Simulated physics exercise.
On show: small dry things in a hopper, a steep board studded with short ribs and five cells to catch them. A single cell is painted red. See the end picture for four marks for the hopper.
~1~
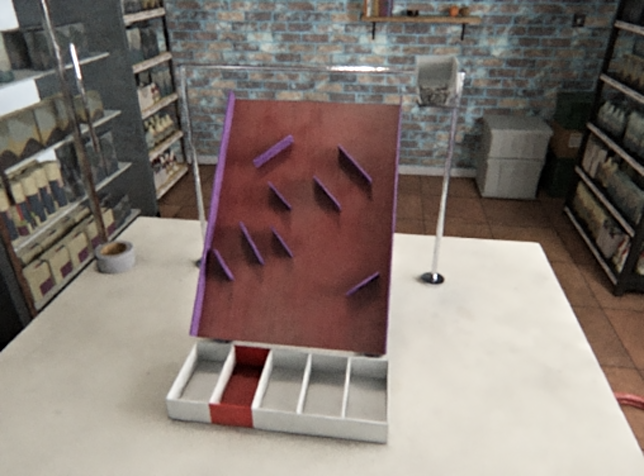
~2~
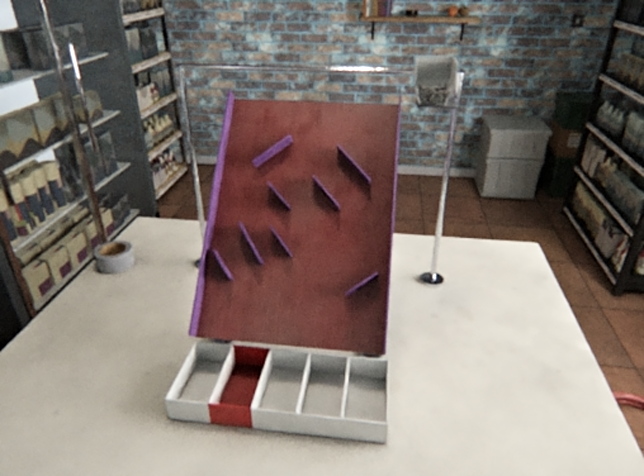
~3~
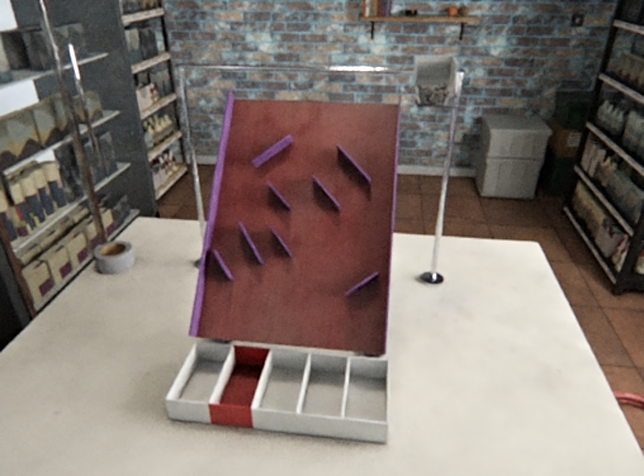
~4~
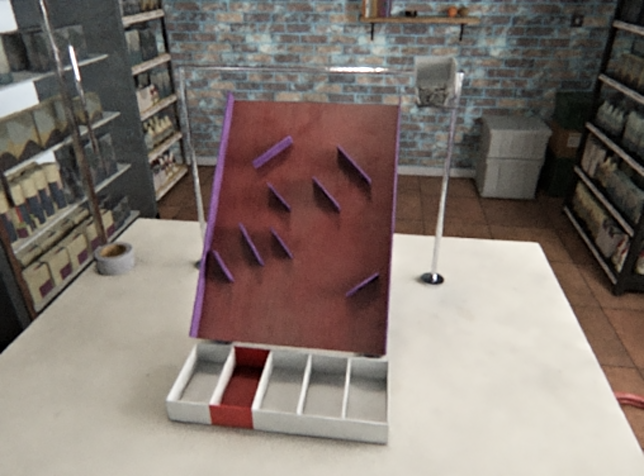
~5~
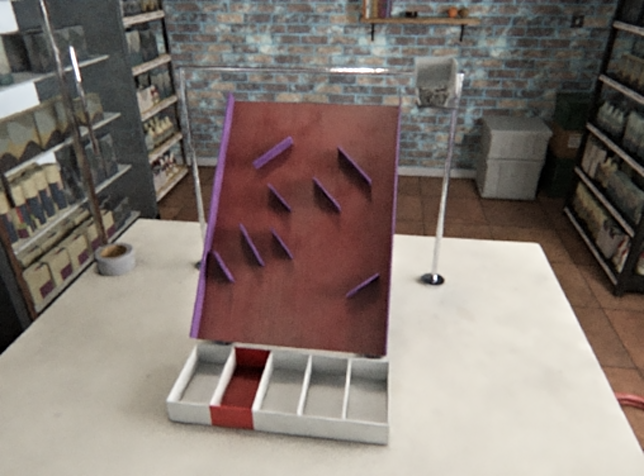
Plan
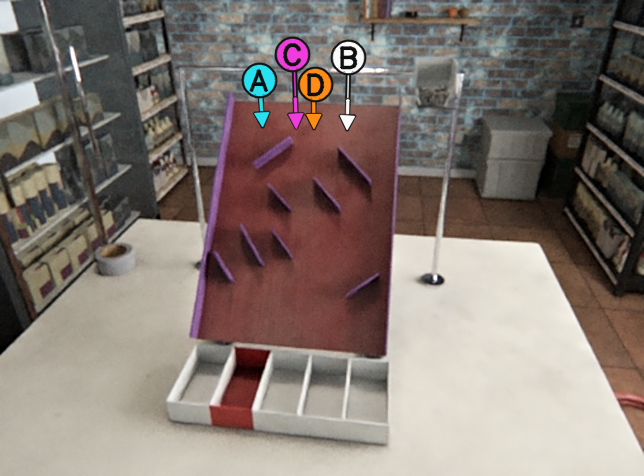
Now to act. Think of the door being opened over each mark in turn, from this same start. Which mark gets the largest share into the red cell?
A beats the others.
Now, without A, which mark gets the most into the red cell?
C.
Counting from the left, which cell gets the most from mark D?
It is the fourth one.
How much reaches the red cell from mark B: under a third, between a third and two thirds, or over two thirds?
It is under a third.
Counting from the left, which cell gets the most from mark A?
The second.
On the marked copy, mark A meets the board at (262, 121); mark B meets the board at (347, 124); mark C meets the board at (296, 123); mark D meets the board at (313, 123).
If A is chosen, roughly half in the red cell, roughly half in other cells, just a few held on the board.
If B is chosen, not one piece in the red cell, almost all in other cells, about a tenth held on the board, just a few outside the box.
If C is chosen, roughly a quarter in the red cell, roughly half in other cells, roughly a quarter held on the board, just a few outside the box.
If D is chosen, just a few in the red cell, the larger part in other cells, about a tenth held on the board, about a tenth outside the box.
